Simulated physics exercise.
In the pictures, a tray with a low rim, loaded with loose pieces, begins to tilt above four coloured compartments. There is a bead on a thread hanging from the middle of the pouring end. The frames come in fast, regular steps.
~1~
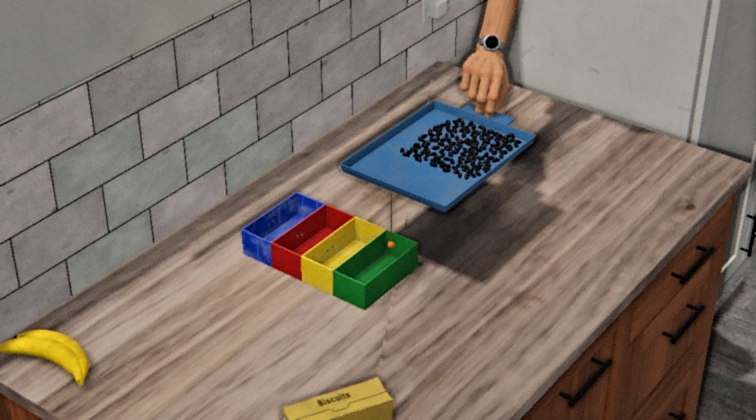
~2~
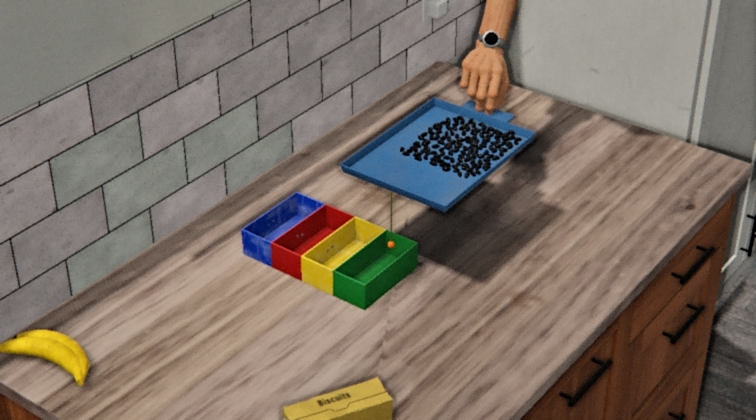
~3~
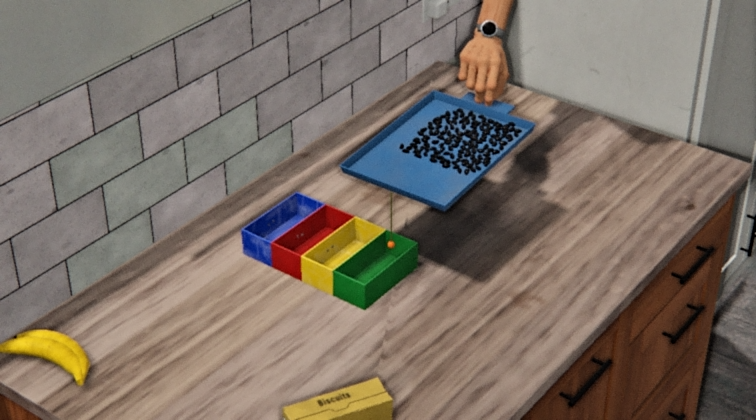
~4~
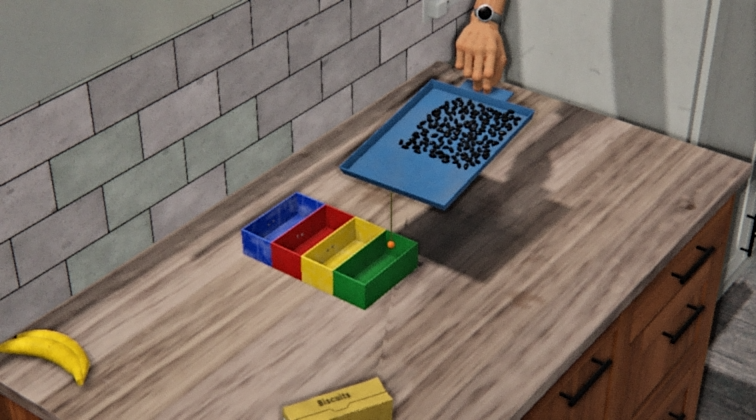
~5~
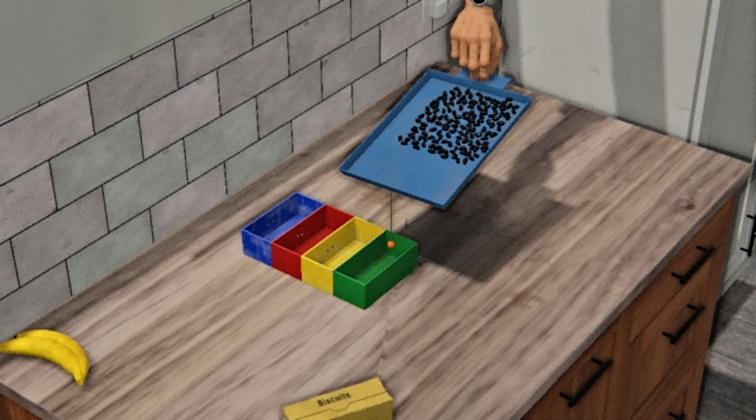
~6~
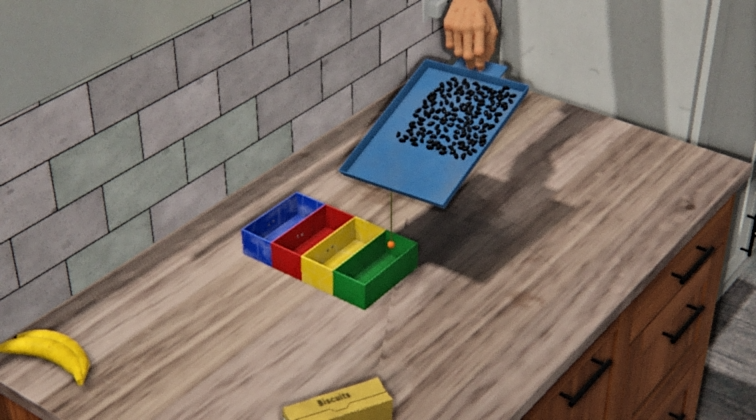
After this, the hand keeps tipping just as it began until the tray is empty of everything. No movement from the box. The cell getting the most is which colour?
It is yellow.
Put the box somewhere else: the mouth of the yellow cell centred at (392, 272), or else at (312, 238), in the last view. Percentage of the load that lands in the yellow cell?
First placement: Some 20 %; second placement: Some 20 %.
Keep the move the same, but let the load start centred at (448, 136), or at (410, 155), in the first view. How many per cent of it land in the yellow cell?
First case: Close to 50 %; second case: Close to 50 %.
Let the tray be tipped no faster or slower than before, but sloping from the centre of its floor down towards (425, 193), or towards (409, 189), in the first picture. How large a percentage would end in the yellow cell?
About 0 % and about 10 %.
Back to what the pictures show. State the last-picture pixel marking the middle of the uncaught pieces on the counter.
I'd put the middle at roughly (365, 328).
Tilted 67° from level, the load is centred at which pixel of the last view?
Mark it at roughly (370, 183) in the final frame.
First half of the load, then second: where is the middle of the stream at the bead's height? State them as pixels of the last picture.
I'd put it at roughly (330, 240), and after that at roughly (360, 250).
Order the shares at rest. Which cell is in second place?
It is the cell in green.
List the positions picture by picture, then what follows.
Corners of the pouring end (343, 164) and (445, 204), level; middle of the load (458, 149), black beans; bead on its thread (391, 245); blue cell (257, 246); red cell (287, 259); yellow cell (317, 273); green cell (349, 288), in the first frame.
Corners of the pouring end (343, 164) and (445, 204), level; middle of the load (458, 147), in the second frame.
Corners of the pouring end (343, 165) and (444, 203), tipped barely, lowest at the left corner; middle of the load (457, 142), in the third frame.
Corners of the pouring end (342, 166) and (443, 203), tipped a little, lowest at the left corner; middle of the load (457, 134), in the fourth frame.
Corners of the pouring end (342, 168) and (443, 202), tipped clearly, lowest at the left corner; middle of the load (455, 126), in the fifth frame.
Corners of the pouring end (342, 169) and (442, 202), tipped clearly, lowest at the left corner; middle of the load (453, 120); blue cell (257, 246); red cell (287, 259); yellow cell (317, 273); green cell (349, 288), in the sixth frame.
Just after the last frame, tray tipped steeply; the larger part on the tray; just a few in the yellow cell; roughly a quarter falling or outside the box.
A moment on, tray tipped past a quarter turn; roughly a quarter on the tray; roughly a quarter in the yellow cell; roughly a quarter in the green cell; about a tenth in the red cell; about a tenth falling or outside the box.
Further on, tray tipped past a quarter turn; roughly half in the yellow cell; roughly a quarter in the green cell; about a tenth in the red cell; roughly a quarter falling or outside the box.
When it is over, tray tipped past a quarter turn; roughly half in the yellow cell; roughly a quarter in the green cell; about a tenth in the red cell; not one in the blue cell; roughly a quarter outside the box.
